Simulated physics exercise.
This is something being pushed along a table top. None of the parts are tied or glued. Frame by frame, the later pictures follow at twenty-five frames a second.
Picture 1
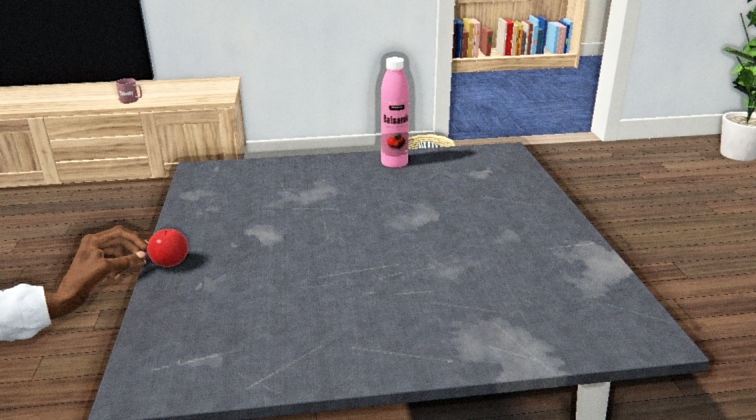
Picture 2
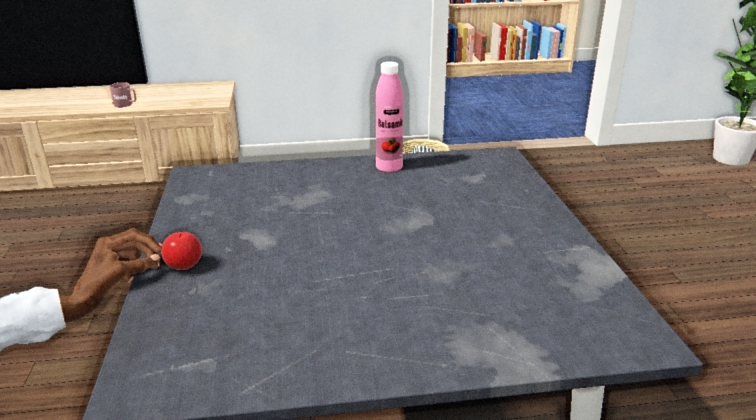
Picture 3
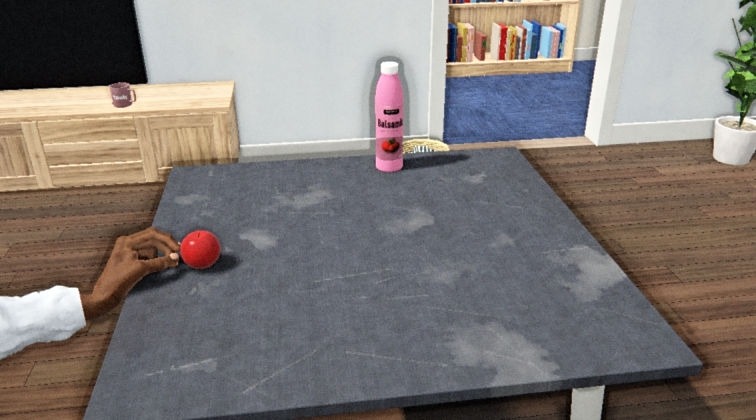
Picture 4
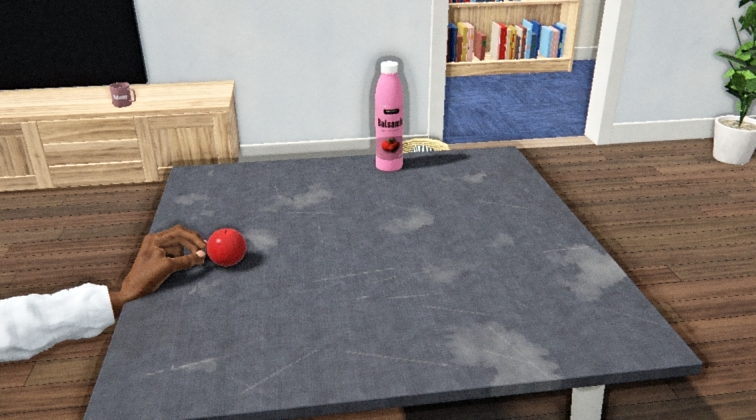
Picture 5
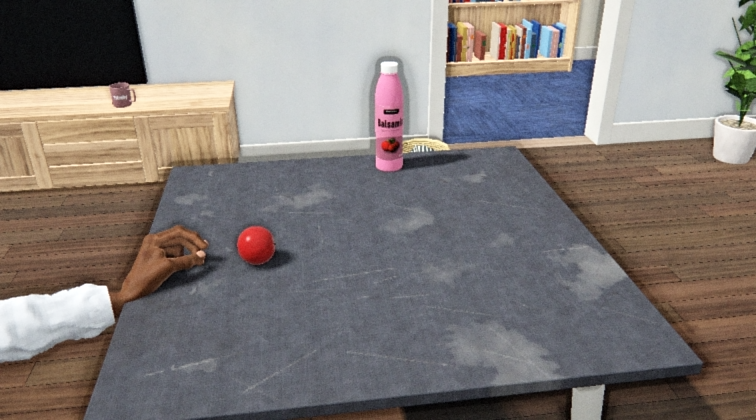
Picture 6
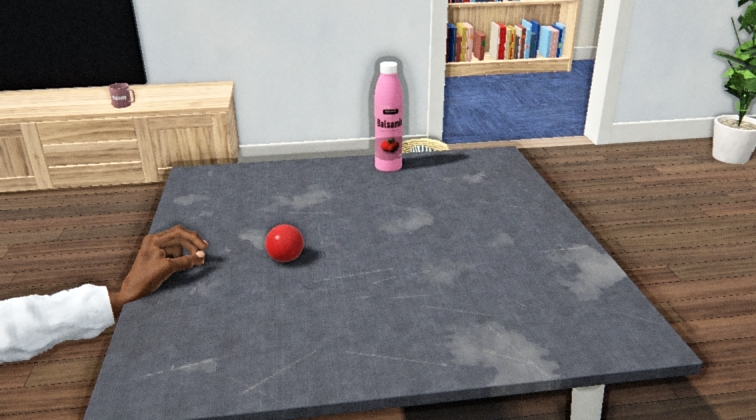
Red ball-like apple sliding rightward across a worn grey table, pushed by a hand at left, then moving on alone.
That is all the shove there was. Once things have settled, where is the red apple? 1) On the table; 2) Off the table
(2) Off the table.
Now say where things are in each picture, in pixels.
The first frame shows under the hand; red apple (168, 248).
The second frame shows under the hand; red apple (182, 251).
The third frame shows under the hand; red apple (200, 250).
The fourth frame shows red apple (227, 247).
The fifth frame shows red apple (256, 246) displaced about its own width.
The sixth frame shows red apple (285, 244) displaced about its own width.
Then, 0.20 s past the last view, red apple displaced well along near (416, 233).
Then, 0.50 s past the last view, red apple displaced well along near (578, 220).
Then, 0.70 s past the last view, red apple now off the table.
Then, 1.00 s past the last view, things are still on the move.
Finally, off the table, red apple.
